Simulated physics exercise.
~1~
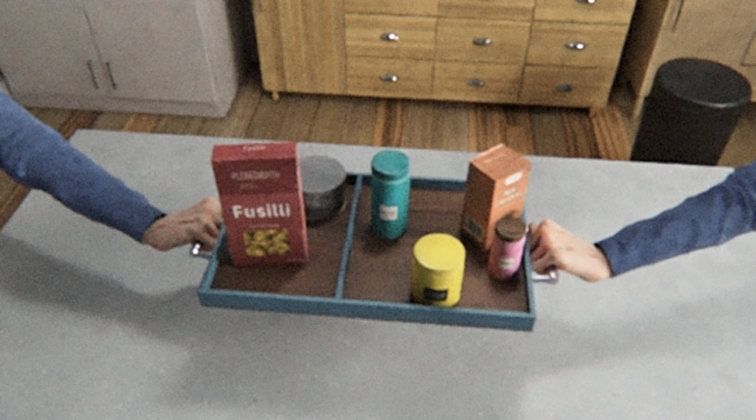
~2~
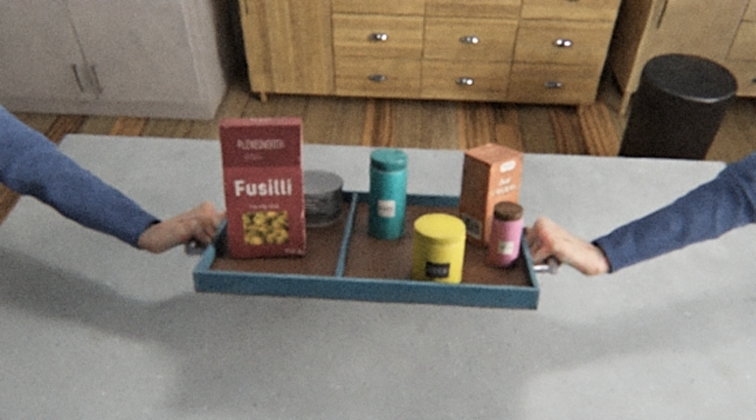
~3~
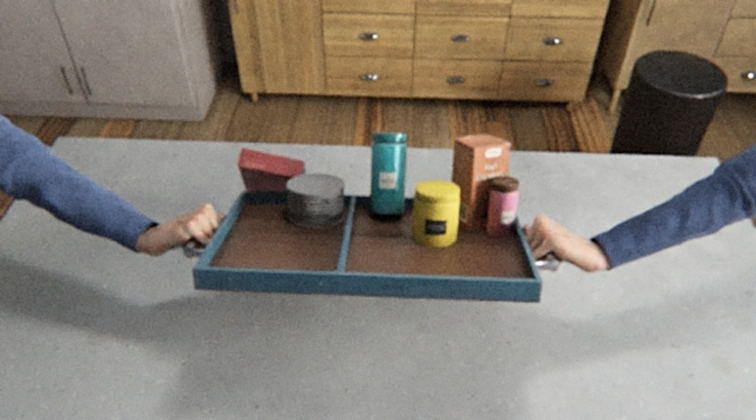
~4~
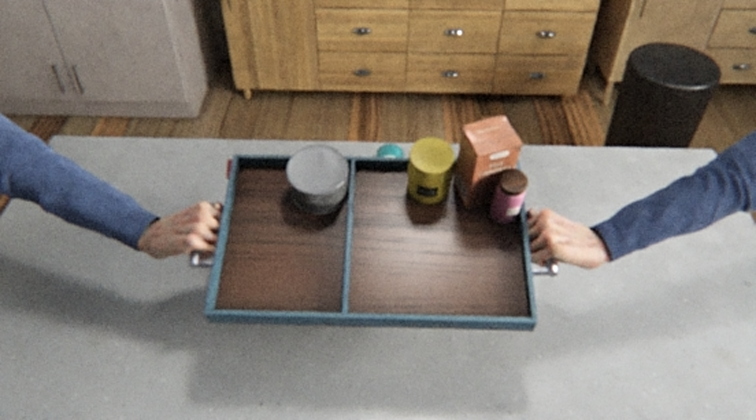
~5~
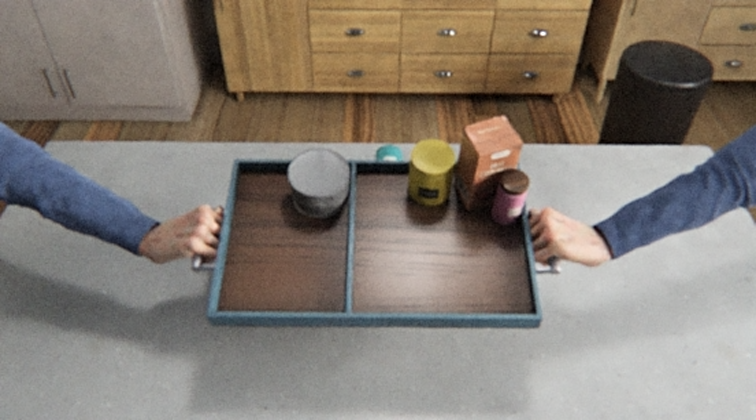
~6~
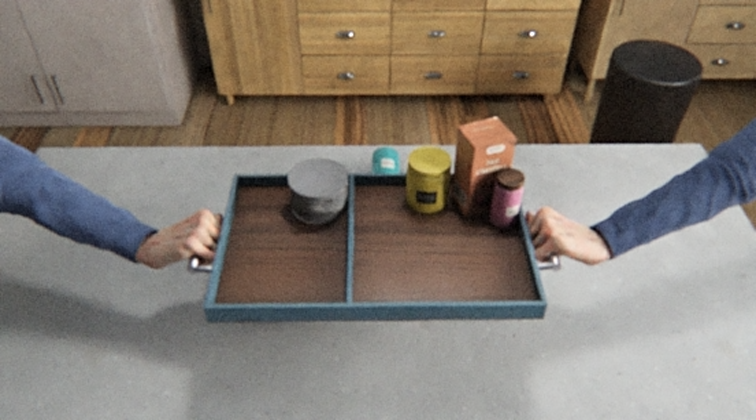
Two hands tip a tray back and forth, and a red box and turquoise jar topple off.
